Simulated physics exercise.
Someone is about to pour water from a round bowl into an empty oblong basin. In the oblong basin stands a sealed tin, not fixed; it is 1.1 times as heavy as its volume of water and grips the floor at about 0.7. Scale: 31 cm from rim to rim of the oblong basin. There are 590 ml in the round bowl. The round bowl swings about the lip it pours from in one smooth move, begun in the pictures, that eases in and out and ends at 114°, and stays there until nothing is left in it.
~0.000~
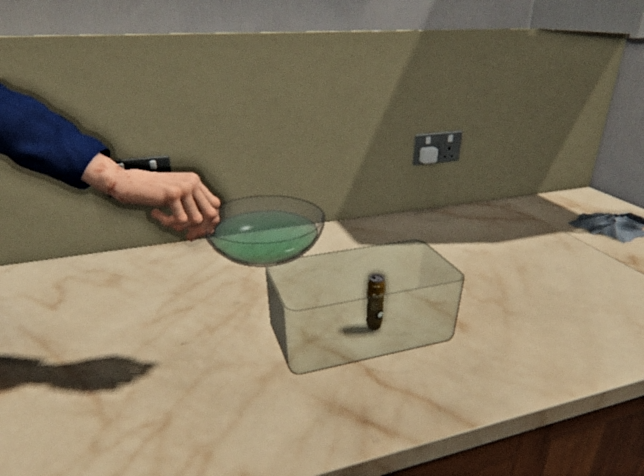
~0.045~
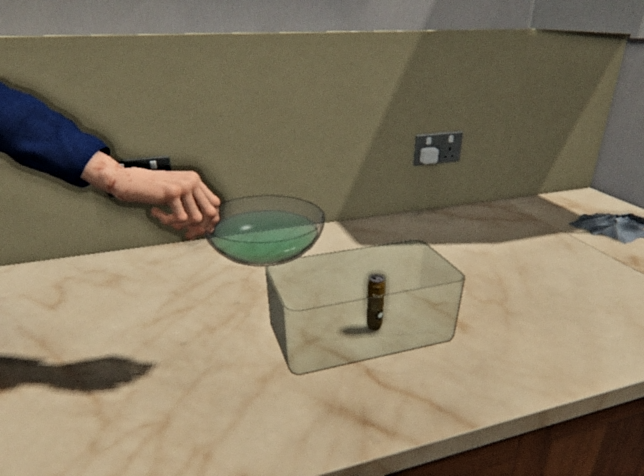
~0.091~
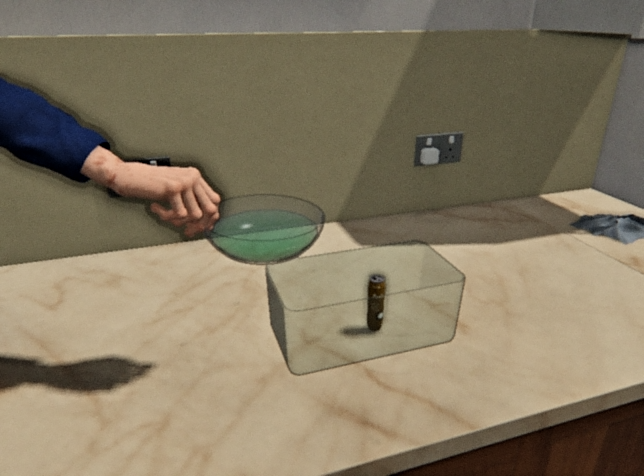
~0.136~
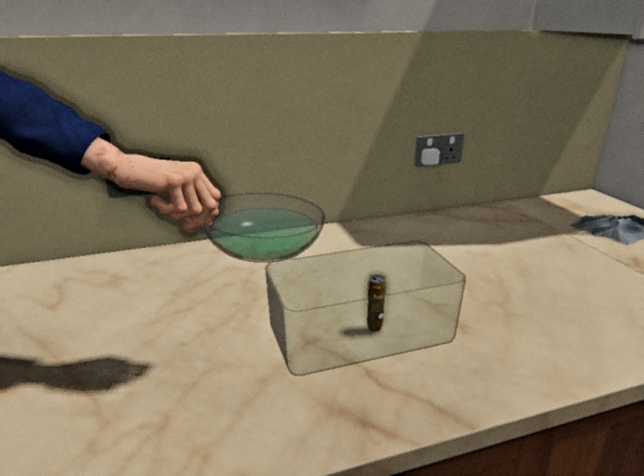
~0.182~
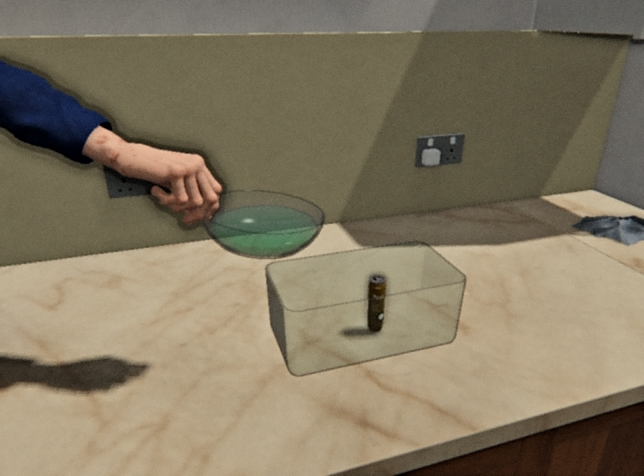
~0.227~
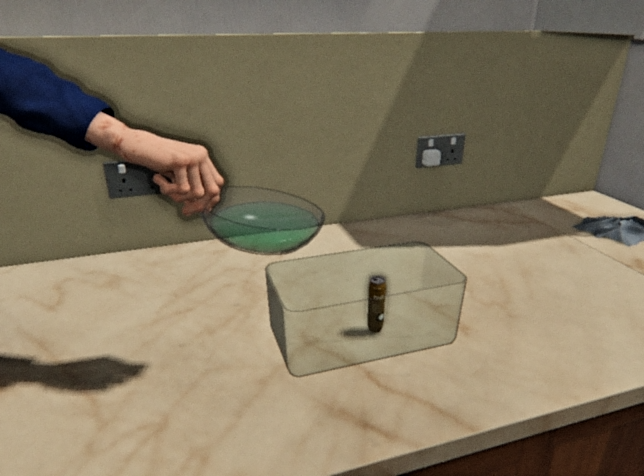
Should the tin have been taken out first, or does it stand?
It keeps standing.
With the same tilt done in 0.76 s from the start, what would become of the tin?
Then it keeps standing.
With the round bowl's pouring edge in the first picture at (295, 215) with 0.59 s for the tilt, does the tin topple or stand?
Then it topples.
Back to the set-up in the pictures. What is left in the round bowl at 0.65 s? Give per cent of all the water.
Some 32 per cent.
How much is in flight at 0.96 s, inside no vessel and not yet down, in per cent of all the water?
About 5 per cent.
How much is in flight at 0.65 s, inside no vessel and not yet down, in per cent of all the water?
About 52 per cent.
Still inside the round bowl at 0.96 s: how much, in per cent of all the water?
Near 0 in a hundred.
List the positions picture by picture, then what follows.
Tilt 0°; pouring edge (321, 211); surface from (208, 236) to (315, 221); the oblong basin's rim runs from (275, 287) to (443, 258); the tin's top is at (377, 280), in the first picture.
Tilt 0°; pouring edge (321, 211); surface from (208, 235) to (315, 222), in the second picture.
Tilt 2°; pouring edge (321, 211); surface from (208, 233) to (315, 221), in the third picture.
Tilt 4°; pouring edge (321, 211); surface from (208, 231) to (315, 219), in the fourth picture.
Tilt 7°; pouring edge (321, 211); surface from (208, 227) to (315, 217), in the fifth picture.
Tilt 11°; pouring edge (321, 211); surface from (208, 223) to (316, 214), in the sixth picture.
By 0.65 s the tilt is 70° and 32 per cent is still to pour; the tin stands where it began.
By 0.96 s the tilt is 108° and 0 per cent is still to pour; the tin stands where it began.
By 1.28 s the tilt is 114° and 0 per cent is still to pour; the tin leans 5°.
By 1.63 s the tilt is 114° and 0 per cent is still to pour; the tin stands where it began.
At rest the tin stands where it began.
